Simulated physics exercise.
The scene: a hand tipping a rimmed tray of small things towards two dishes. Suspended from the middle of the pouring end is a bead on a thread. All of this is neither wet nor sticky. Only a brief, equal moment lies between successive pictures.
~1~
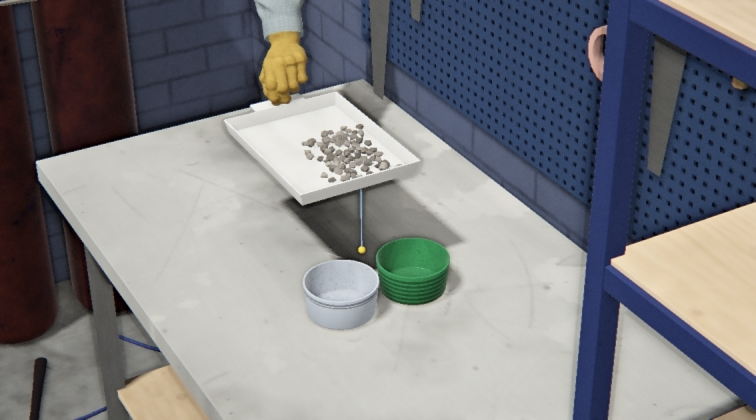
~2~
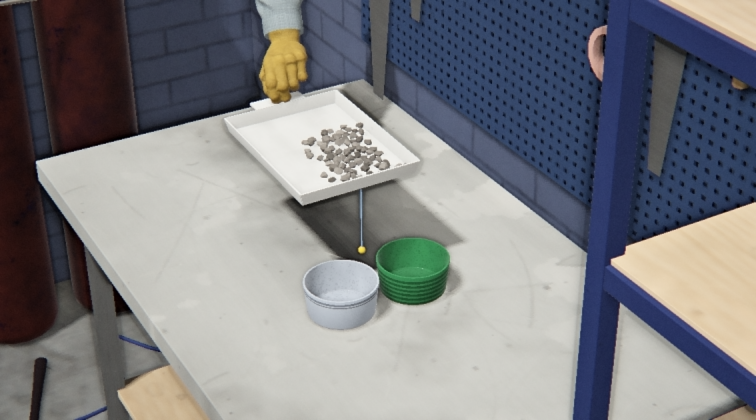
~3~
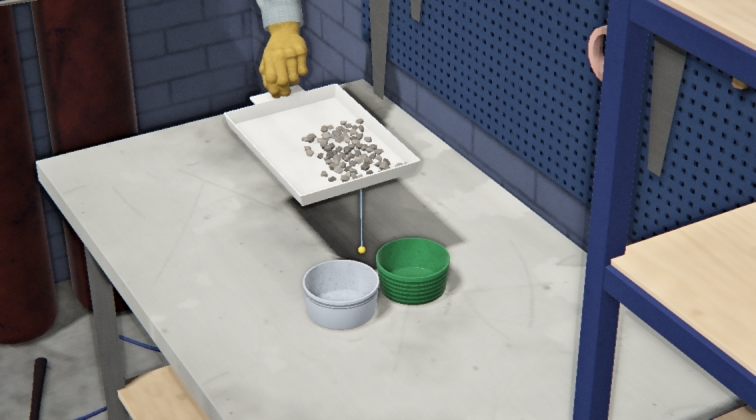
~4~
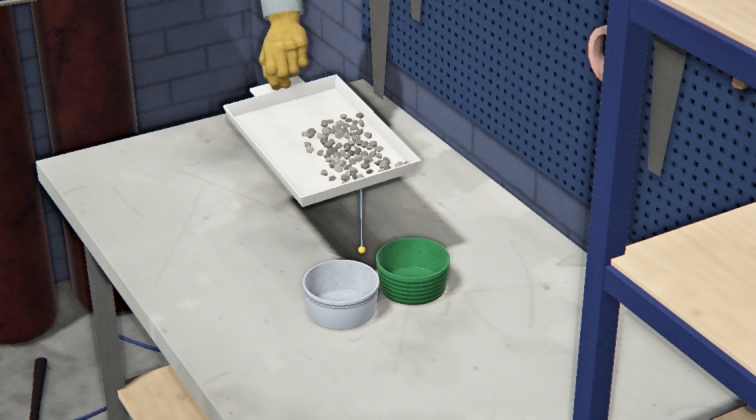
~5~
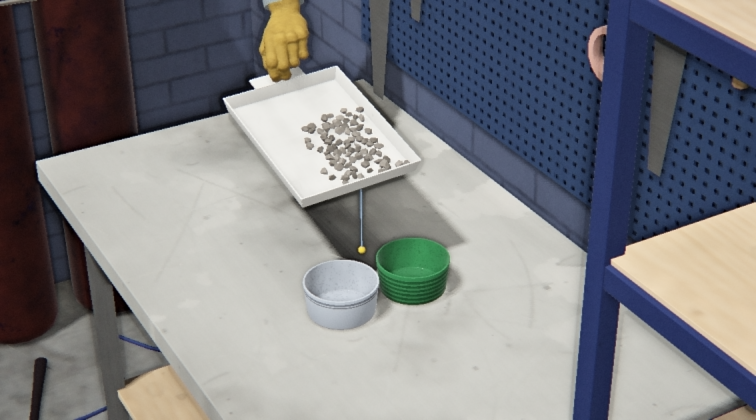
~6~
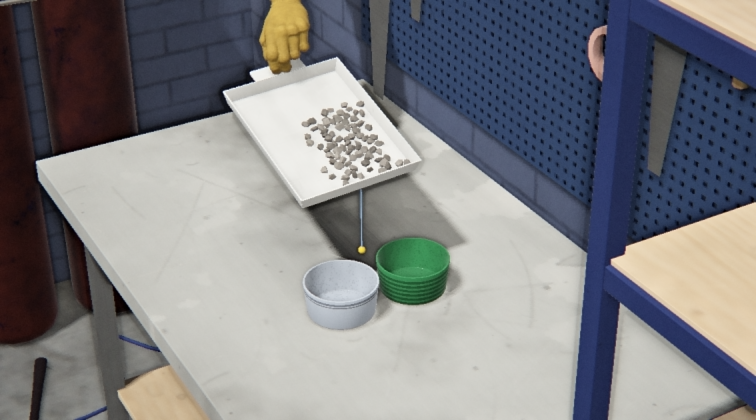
The clip opens on a yellow-gloved hand holding a white rimmed tray of gravel above a grey table, near a pale dish and a green one, with a yellow bead hanging from its front edge. The hand gradually raises the back of the tray, steepening its slant, while the gravel shifts only slightly.
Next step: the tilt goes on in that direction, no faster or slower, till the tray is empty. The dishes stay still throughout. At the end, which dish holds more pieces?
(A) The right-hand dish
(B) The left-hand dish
The answer is B.
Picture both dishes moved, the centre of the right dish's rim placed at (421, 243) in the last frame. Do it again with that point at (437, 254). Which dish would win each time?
Place 1 - the dish at left; place 2 - the dish at left.
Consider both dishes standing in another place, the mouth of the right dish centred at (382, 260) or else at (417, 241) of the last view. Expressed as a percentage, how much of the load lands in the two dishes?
Close to 60 in a hundred, followed by close to 30 in a hundred.
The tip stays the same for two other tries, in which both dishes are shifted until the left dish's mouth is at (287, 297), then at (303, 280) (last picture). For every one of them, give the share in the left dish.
10 %, then 30 %.
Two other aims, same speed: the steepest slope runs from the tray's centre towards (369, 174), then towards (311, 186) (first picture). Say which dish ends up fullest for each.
At the first place the dish on the right, at the second the left-hand dish.
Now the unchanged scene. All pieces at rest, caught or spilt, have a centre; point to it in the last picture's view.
Centre at rest: Close to (353, 308).
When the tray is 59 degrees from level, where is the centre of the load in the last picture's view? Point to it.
I'd mark the middle close to (359, 171).
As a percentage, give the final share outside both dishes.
Something near 20 in every hundred.
Soon after the last picture, tray tipped steeply; nearly all on the tray; a stray few outside both.
A little later, tray tipped right over; about two thirds on the tray; a small part in the left dish; a small part in the right dish; a stray few outside both; about a quarter in the air.
Later still, tray tipped past a quarter turn; about two thirds in the left dish; about a quarter in the right dish; about a quarter outside both.
At rest, tray tipped past a quarter turn; about two thirds in the left dish; about a quarter in the right dish; about a quarter outside both.
